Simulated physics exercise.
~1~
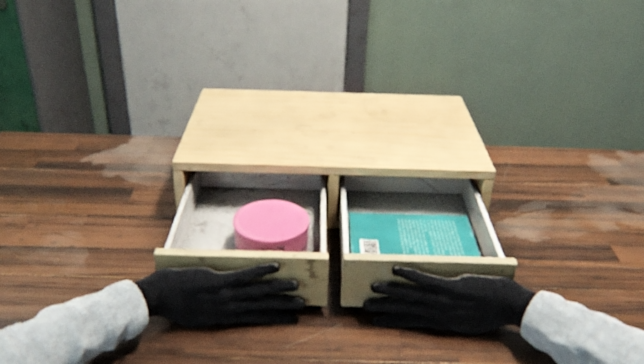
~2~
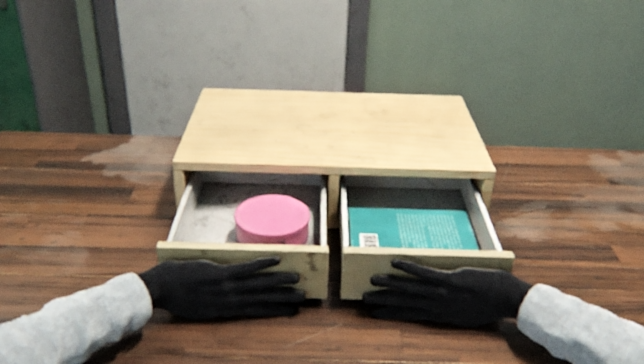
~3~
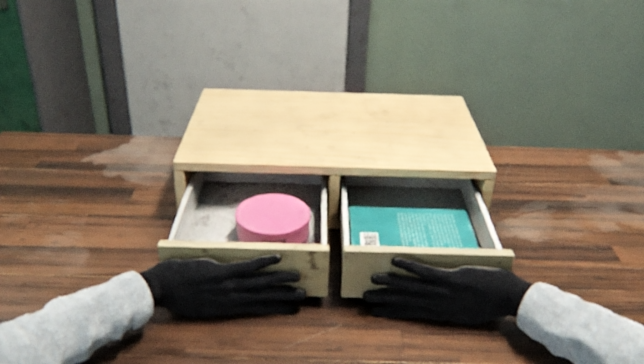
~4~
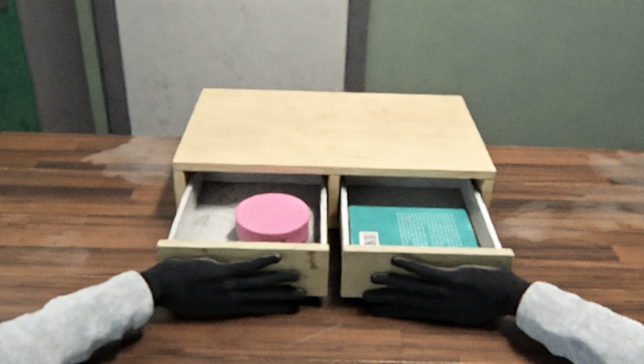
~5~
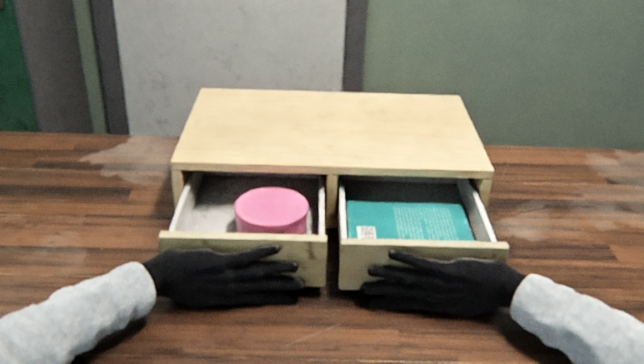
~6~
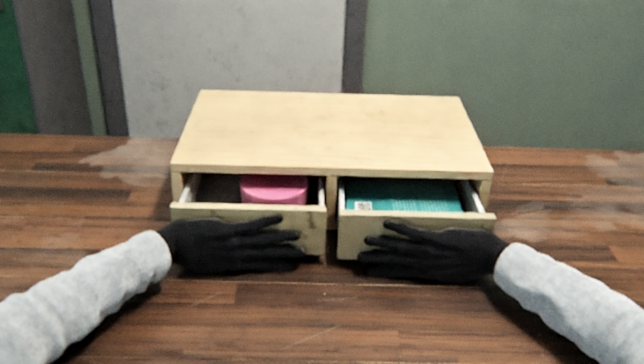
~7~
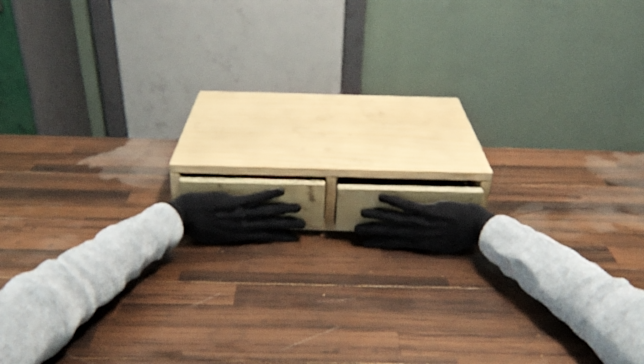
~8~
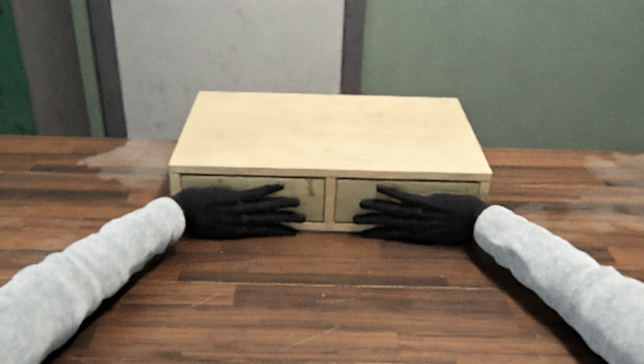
Two open drawers, the left holding a round pink tub and the right a flat turquoise book, jut from a pale wooden chest on a brown wood tabletop, seen from in front and slightly above. Behind the table are grey and green panels. Two black-gloved hands in light grey sleeves rest against the drawer fronts, which at first barely move. Then the hands push both drawers inward together, and the tub and book slip steadily under the chest's top. Both drawers slide fully in and end closed flush, with their contents hidden and the hands still against the fronts.
